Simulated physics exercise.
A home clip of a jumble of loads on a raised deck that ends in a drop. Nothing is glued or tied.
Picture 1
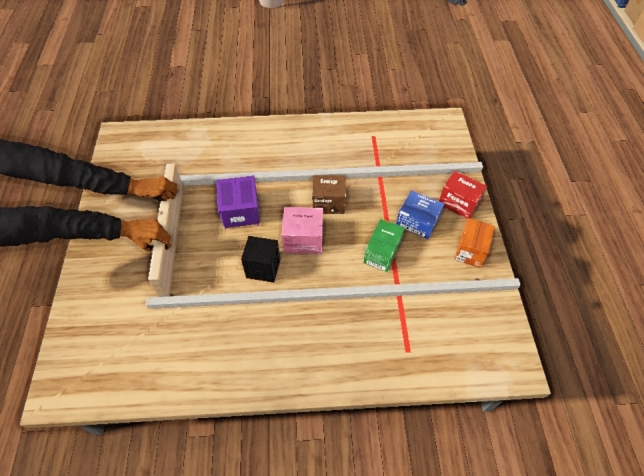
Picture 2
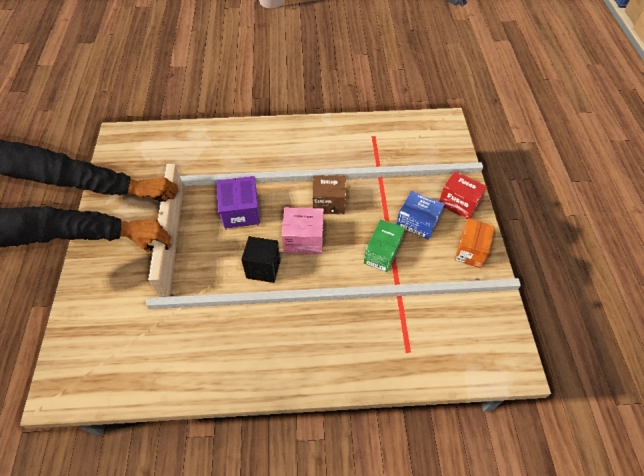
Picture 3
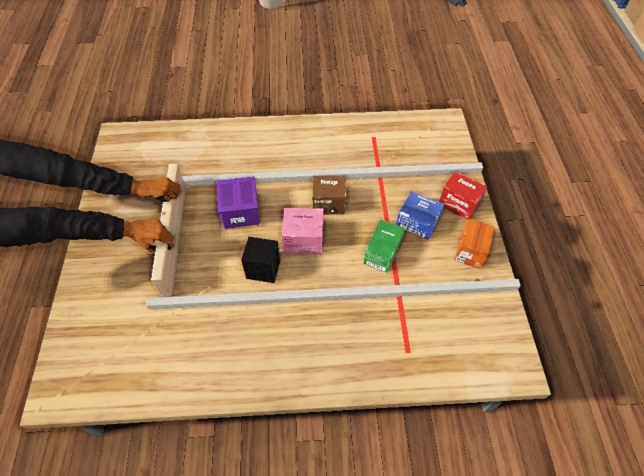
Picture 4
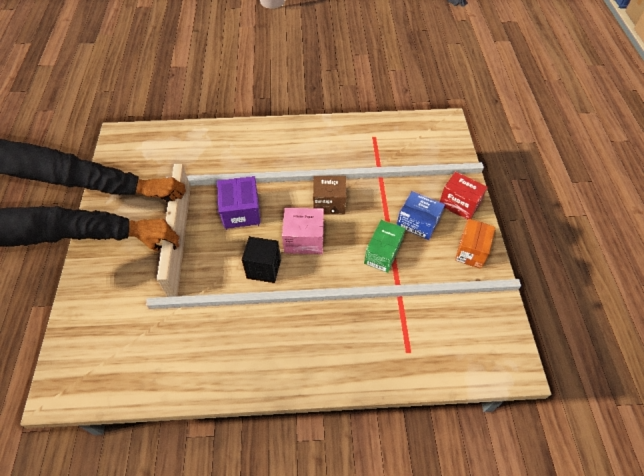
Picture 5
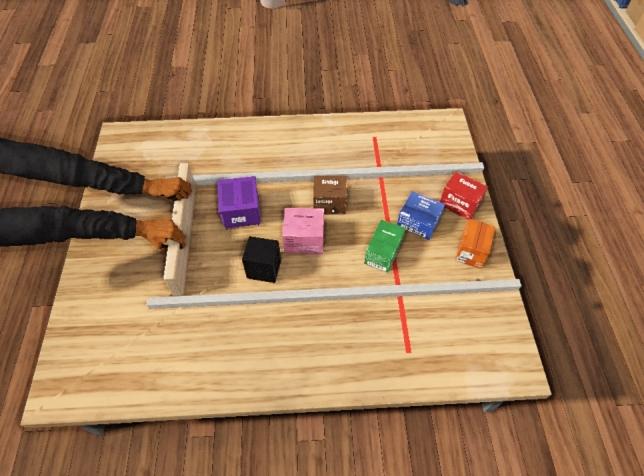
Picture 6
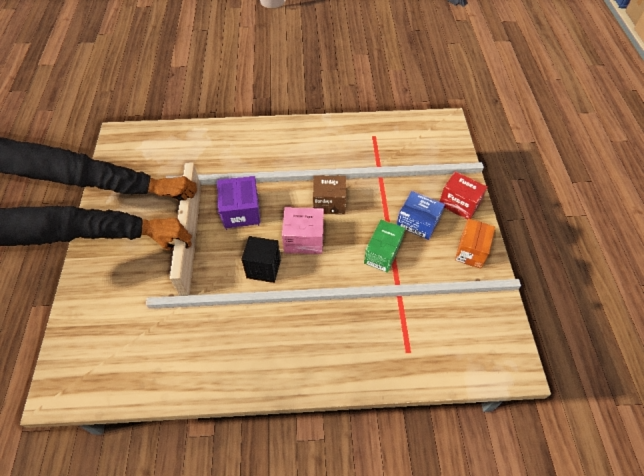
Two gloved hands slid a wooden plank slowly to the right between two rails on a table, moving it just a little toward a scatter of colorful boxes, which stayed still around a red line.
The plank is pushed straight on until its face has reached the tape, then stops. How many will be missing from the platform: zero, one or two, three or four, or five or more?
As it turns out, the number that fall off is zero.
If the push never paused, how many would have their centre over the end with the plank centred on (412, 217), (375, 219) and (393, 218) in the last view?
The counts: 1, 0 and 0.
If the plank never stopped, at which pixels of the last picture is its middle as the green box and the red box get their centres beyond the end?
At (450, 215) for the green box; at (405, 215) for the red box.
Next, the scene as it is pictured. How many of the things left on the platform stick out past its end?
It comes to 1.
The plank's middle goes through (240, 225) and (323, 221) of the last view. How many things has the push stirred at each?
First 1, then 5.
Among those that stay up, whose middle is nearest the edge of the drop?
Foremost is the red box.
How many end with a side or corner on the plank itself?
2 of them.
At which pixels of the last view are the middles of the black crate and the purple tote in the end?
The black crate at (410, 251), the purple tote at (405, 196).
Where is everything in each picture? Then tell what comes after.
The first frame shows red box (462, 195); orange parcel (474, 243); blue box (420, 215); plank (168, 228); tape (388, 229).
The second frame shows orange parcel (474, 243); black crate (262, 260).
The third frame shows blue box (420, 215); green box (384, 246).
The fourth frame shows red box (462, 196); purple tote (240, 203).
The fifth frame shows orange parcel (475, 244); plank (182, 228).
The sixth frame shows red box (462, 196); orange parcel (475, 244); blue box (420, 215); plank (187, 227); tape (389, 229).
Early on, none off yet; red box at rest near (462, 196); orange parcel at rest near (475, 244); blue box at rest near (420, 215).
A while later, none off yet; red box at rest near (462, 196); orange parcel at rest near (475, 244); blue box travelled a little near (430, 218).
Finally, the number that fall off is zero.
